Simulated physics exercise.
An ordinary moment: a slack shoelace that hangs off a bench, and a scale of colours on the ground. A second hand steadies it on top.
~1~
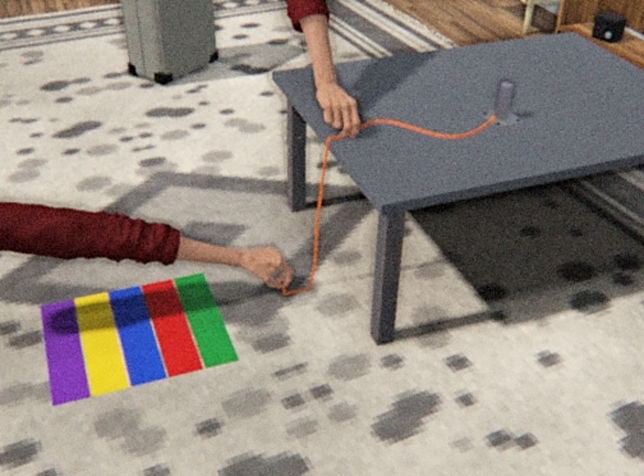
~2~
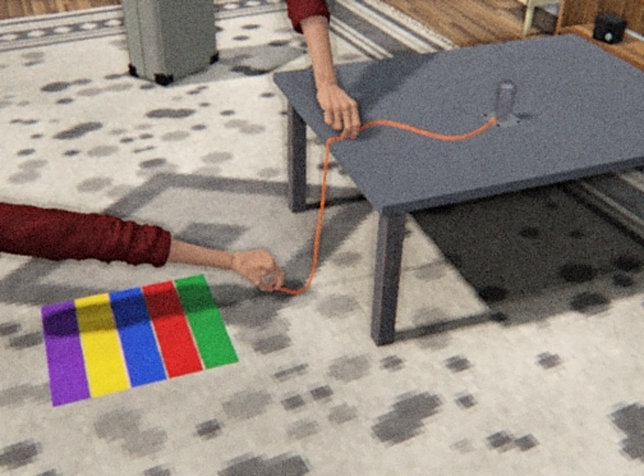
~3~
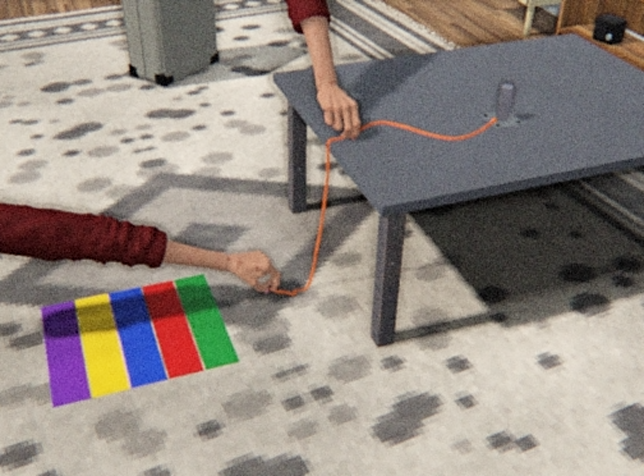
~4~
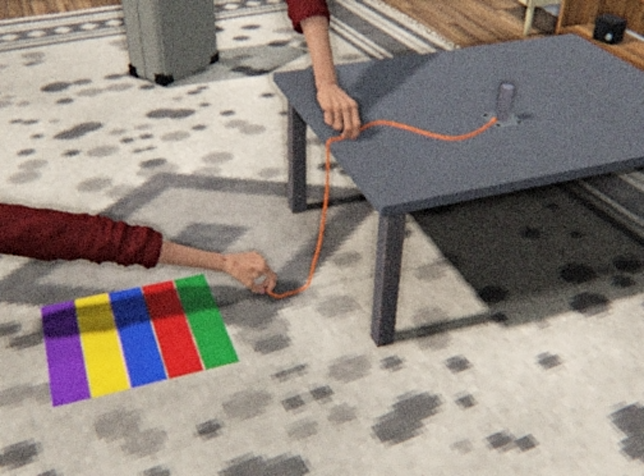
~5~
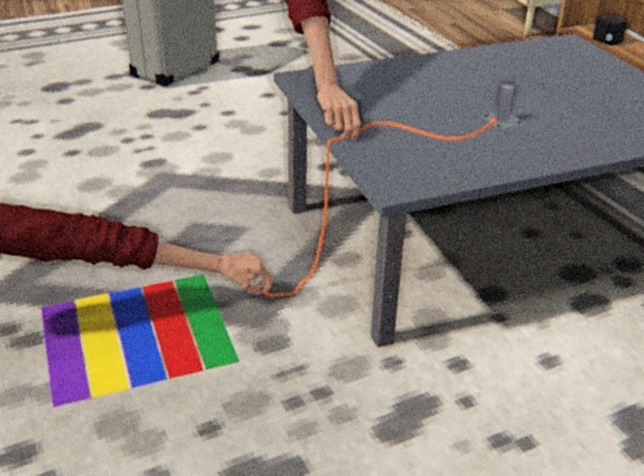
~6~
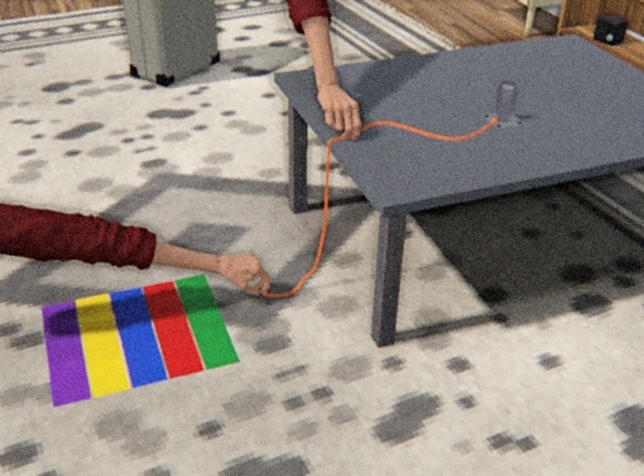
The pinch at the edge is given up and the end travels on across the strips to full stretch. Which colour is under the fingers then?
It gets as far as the blue strip.
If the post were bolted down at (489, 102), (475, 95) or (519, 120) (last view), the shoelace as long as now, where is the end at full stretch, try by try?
Try by try, around (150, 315), (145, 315) and (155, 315).
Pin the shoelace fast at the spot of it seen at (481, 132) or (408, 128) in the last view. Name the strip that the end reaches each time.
It would be blue; red.
Soon after, end near (199, 305); over green.
Then, end near (158, 313); over red.
At full stretch, end near (133, 319); over blue. The blue one.
